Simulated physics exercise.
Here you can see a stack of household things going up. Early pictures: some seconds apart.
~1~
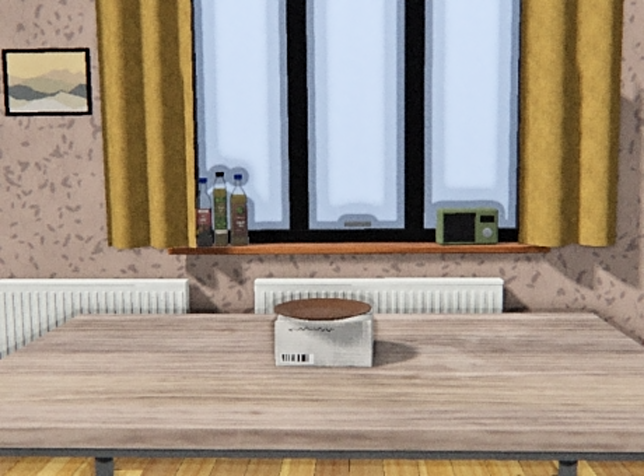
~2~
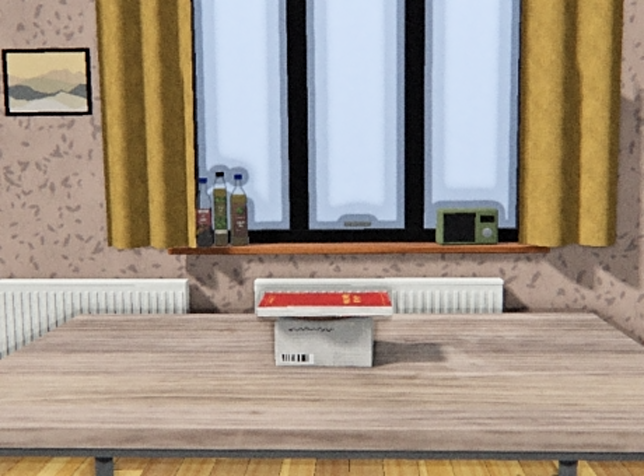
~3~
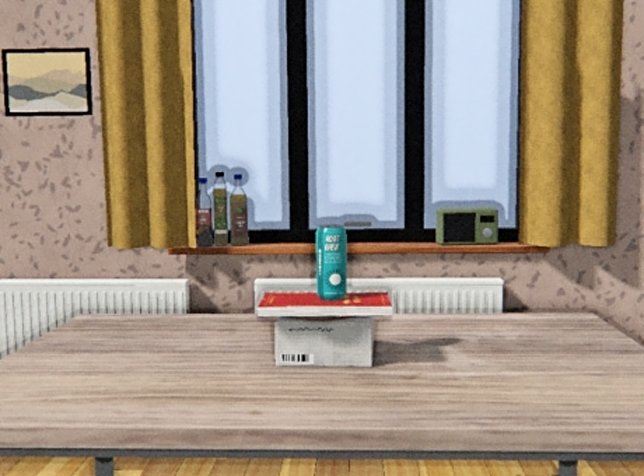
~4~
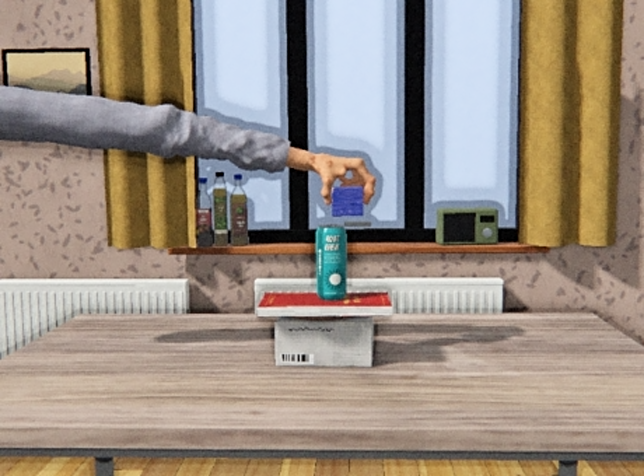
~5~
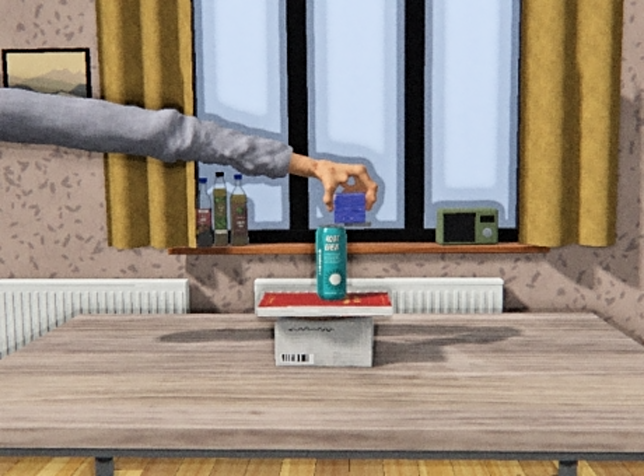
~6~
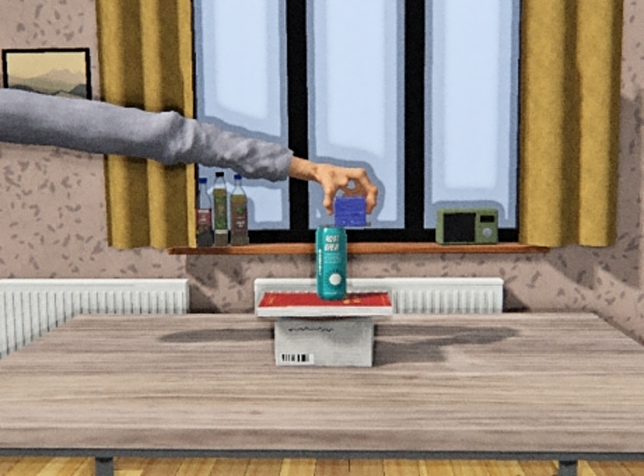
A stack growing on a table, red box and turquoise can added, then a hand lowering a blue block onto the can.
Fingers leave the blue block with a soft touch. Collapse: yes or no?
Collapse: Yes.
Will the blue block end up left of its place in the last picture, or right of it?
Pretty clearly in the rightward direction.
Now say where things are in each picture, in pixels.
In the first frame, the last thing is not in view yet; brown plate (322, 311).
In the second frame, the last thing is not in view yet.
In the third frame, the last thing is not in view yet.
In the fourth frame, coming down; blue block (348, 201); turquoise can (331, 262).
In the fifth frame, coming down; blue block (350, 208).
In the sixth frame, set down, still held; blue block (350, 211); turquoise can (331, 262).
Then, 0.40 s past the last view, blue block now fallen.
Then, 0.60 s past the last view, things are still on the move.
Then, 0.80 s past the last view, as before.
Finally, fallen, blue block; the other 4 still in place. Final places as the last picture's camera would see them, blue block near (486, 344). The pile loses its balance.
